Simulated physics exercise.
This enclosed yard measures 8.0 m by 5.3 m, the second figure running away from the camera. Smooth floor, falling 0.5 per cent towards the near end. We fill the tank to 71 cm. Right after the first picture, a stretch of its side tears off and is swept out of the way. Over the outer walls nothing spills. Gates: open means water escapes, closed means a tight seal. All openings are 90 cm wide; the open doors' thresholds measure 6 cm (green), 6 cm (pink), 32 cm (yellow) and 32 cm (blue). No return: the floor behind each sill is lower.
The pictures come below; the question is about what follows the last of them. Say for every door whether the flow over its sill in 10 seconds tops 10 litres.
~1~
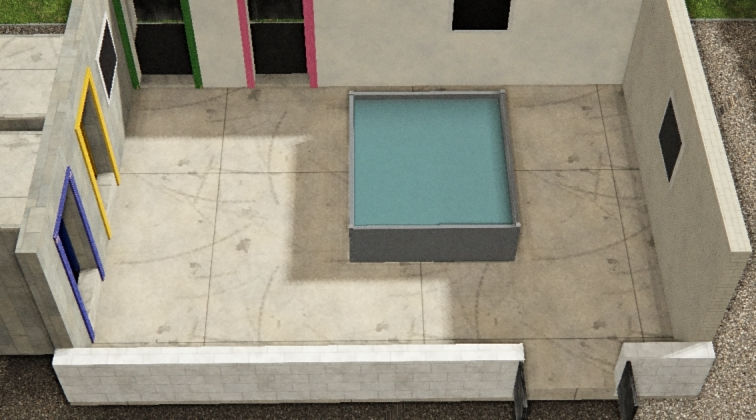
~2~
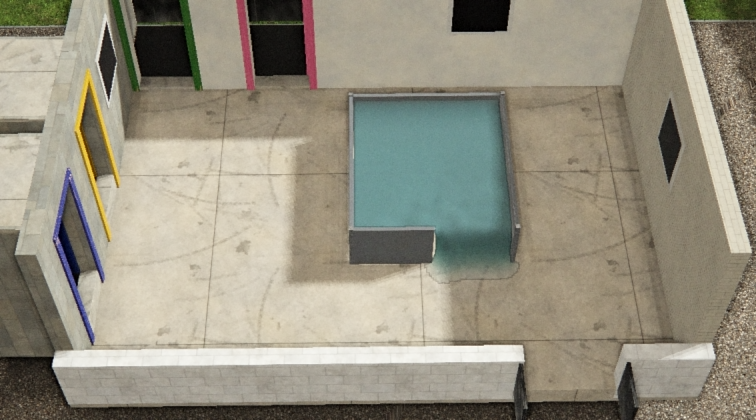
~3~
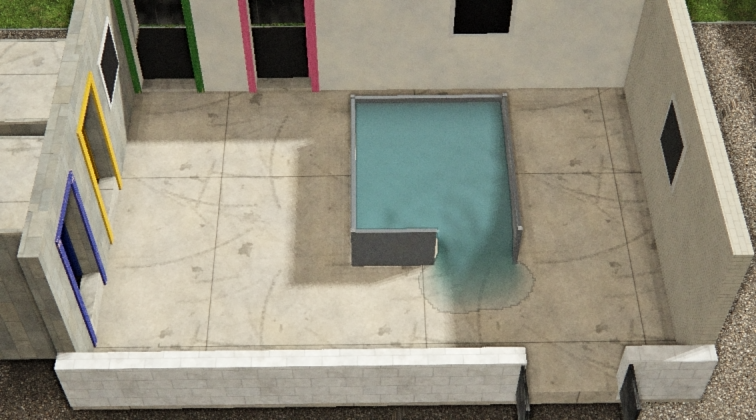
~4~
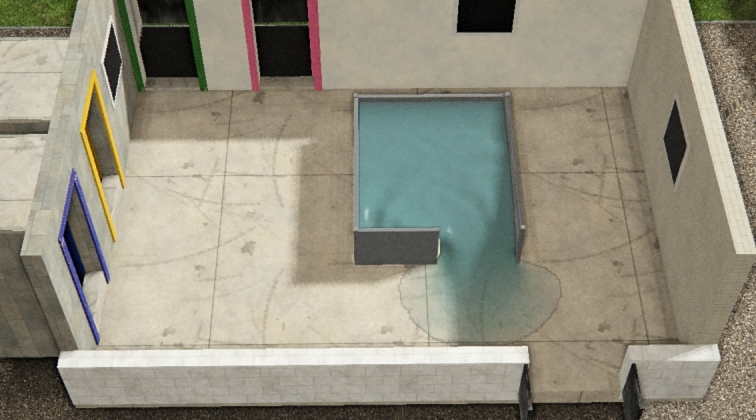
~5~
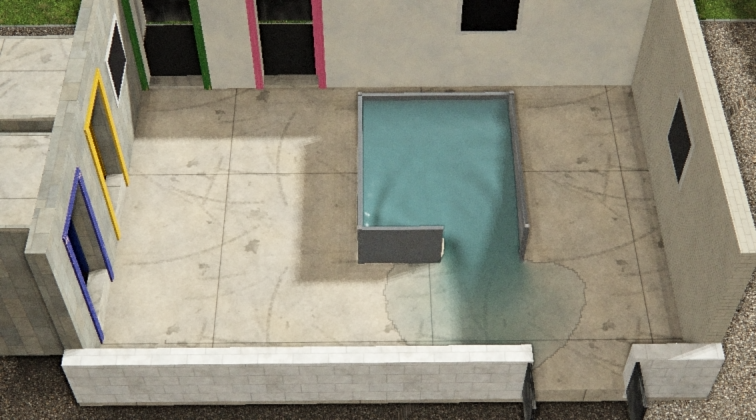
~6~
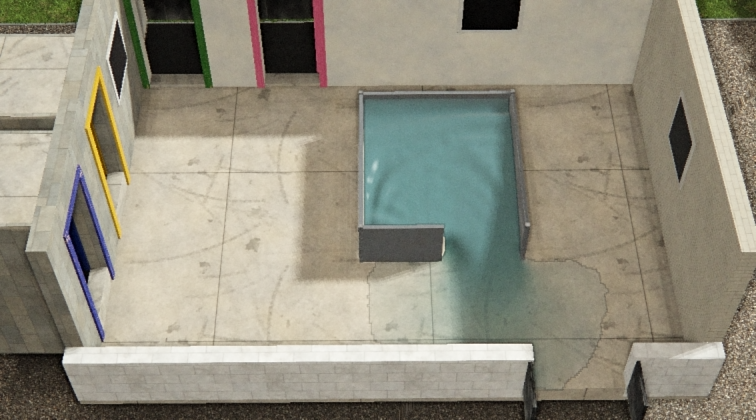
My prediction: The green door lets in more than the cap. The pink door lets in less than the cap. The yellow door lets in less than the cap. The blue door lets in less than the cap.
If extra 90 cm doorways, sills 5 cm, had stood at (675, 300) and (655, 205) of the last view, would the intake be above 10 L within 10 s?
The first doorway goes beyond and the second stays inside.
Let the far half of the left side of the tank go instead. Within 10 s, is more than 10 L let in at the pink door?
Well, at pink it would be too much.
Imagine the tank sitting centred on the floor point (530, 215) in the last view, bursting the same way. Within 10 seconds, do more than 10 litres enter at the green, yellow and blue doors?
Green gets no more than that, yellow gets no more than that, blue gets no more than that.
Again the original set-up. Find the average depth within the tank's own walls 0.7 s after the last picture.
54 cm.
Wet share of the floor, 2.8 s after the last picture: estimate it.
50 %.
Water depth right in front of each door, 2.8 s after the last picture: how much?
Depths in cm: Green 0, pink 0, yellow 0, blue 20.
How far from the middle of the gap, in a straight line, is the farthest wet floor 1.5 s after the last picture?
Some 5.0 metres from the gap.
Then, 0.7 s after the last picture water covers 20 % of the floor and is deepest (46 cm) near (492, 263); green door not reached, pink door not reached, yellow door not reached, blue door not reached.
Then, 1.5 s after the last picture water covers 25 % of the floor and is deepest (42 cm) near (487, 361); green door not reached, pink door not reached, yellow door not reached, blue door not reached.
Then, 2.8 s after the last picture water covers 50 % of the floor and is deepest (32 cm) near (676, 371); green door not reached, pink door not reached, yellow door not reached, blue door 20 cm at the sill, 0 L in.
Then, 5.3 s after the last picture water covers 80 % of the floor and is deepest (20 cm) near (488, 373); green door 11 cm at the sill, 6 L in, pink door not reached, yellow door 8 cm at the sill, 0 L in, blue door 12 cm at the sill, 0 L in.
Then, 9.3 s after the last picture water covers 95 % of the floor and is deepest (12 cm) near (474, 373); green door 9 cm at the sill, 50 L in, pink door 6 cm at the sill, 0 L in, yellow door 5 cm at the sill, 0 L in, blue door 7 cm at the sill, 0 L in.
